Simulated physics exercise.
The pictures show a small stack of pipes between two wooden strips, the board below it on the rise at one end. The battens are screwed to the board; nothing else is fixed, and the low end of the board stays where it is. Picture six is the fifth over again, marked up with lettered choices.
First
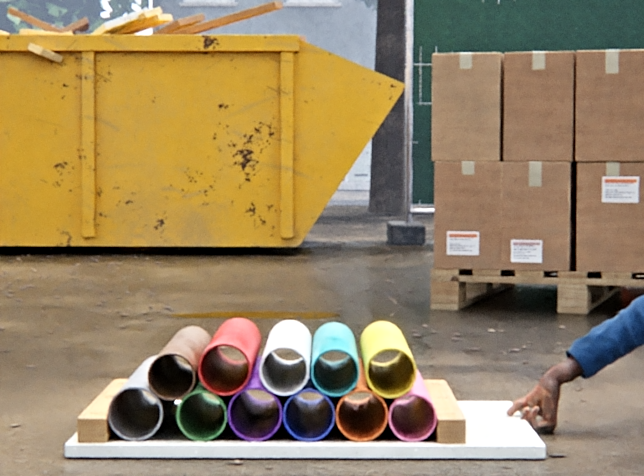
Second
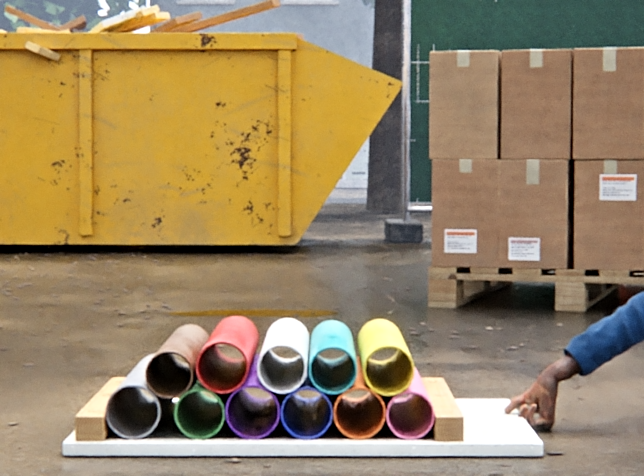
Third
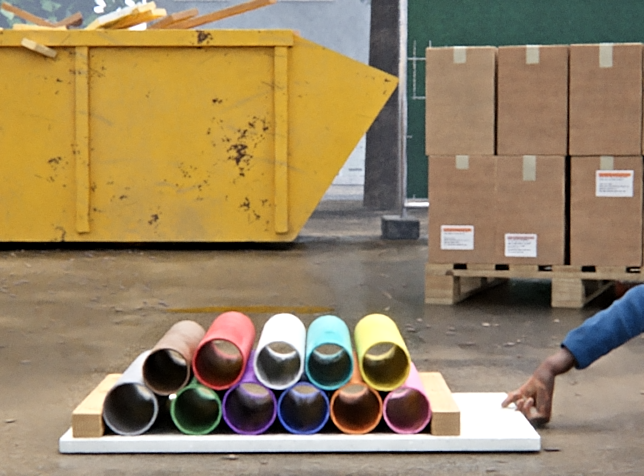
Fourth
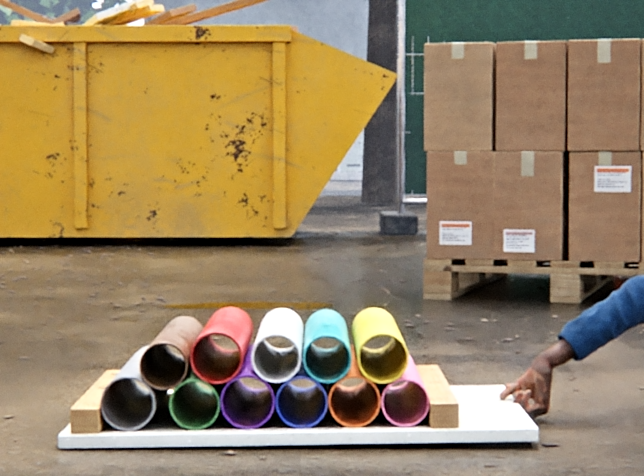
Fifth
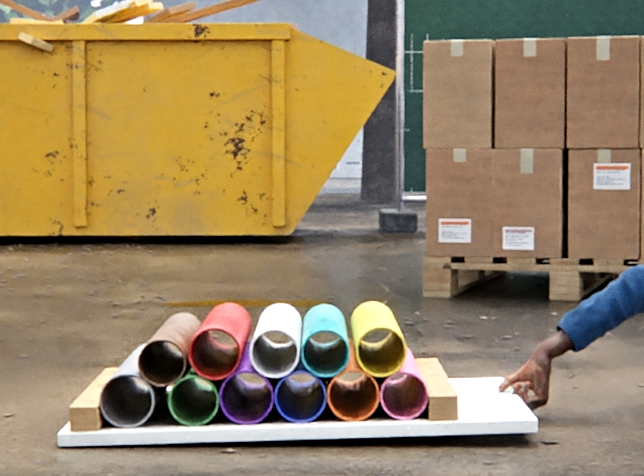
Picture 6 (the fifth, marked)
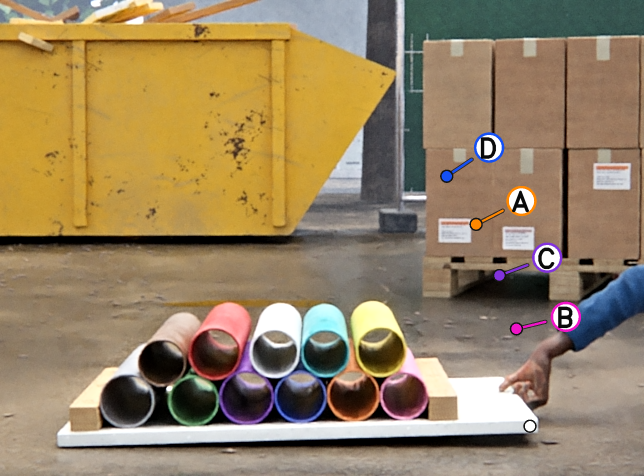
In a yard, a hand slightly raises the right end of a board holding colourful pipes.
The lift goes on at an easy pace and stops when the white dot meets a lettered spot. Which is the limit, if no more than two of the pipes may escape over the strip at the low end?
The last mark within the limit is A.
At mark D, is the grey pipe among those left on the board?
Yes, with D.
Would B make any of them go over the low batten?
No.
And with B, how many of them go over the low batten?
The count is none.
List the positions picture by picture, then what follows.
Pink pipe (413, 417); white pipe (284, 370); turquoise pipe (335, 372), in the first picture.
Turquoise pipe (333, 370); brown pipe (169, 375), in the second picture.
Board (301, 409); orange pipe (357, 408); pink pipe (407, 410); blue pipe (303, 408), in the third picture.
Board (300, 402); grey pipe (128, 403); green pipe (195, 405), in the fourth picture.
Board (299, 398); grey pipe (127, 401); green pipe (194, 401), in the fifth picture.
On the marked copy, A at (476, 224); B at (516, 329); C at (499, 275); D at (447, 176); the white dot at (530, 426).
With A. Early on, board at 19°.
Further on, board at 27°.
At the end, board at 27°, two over the low batten (brown, red).
As for the rest, B none over the low batten; C none over the low batten; D five over the low batten.
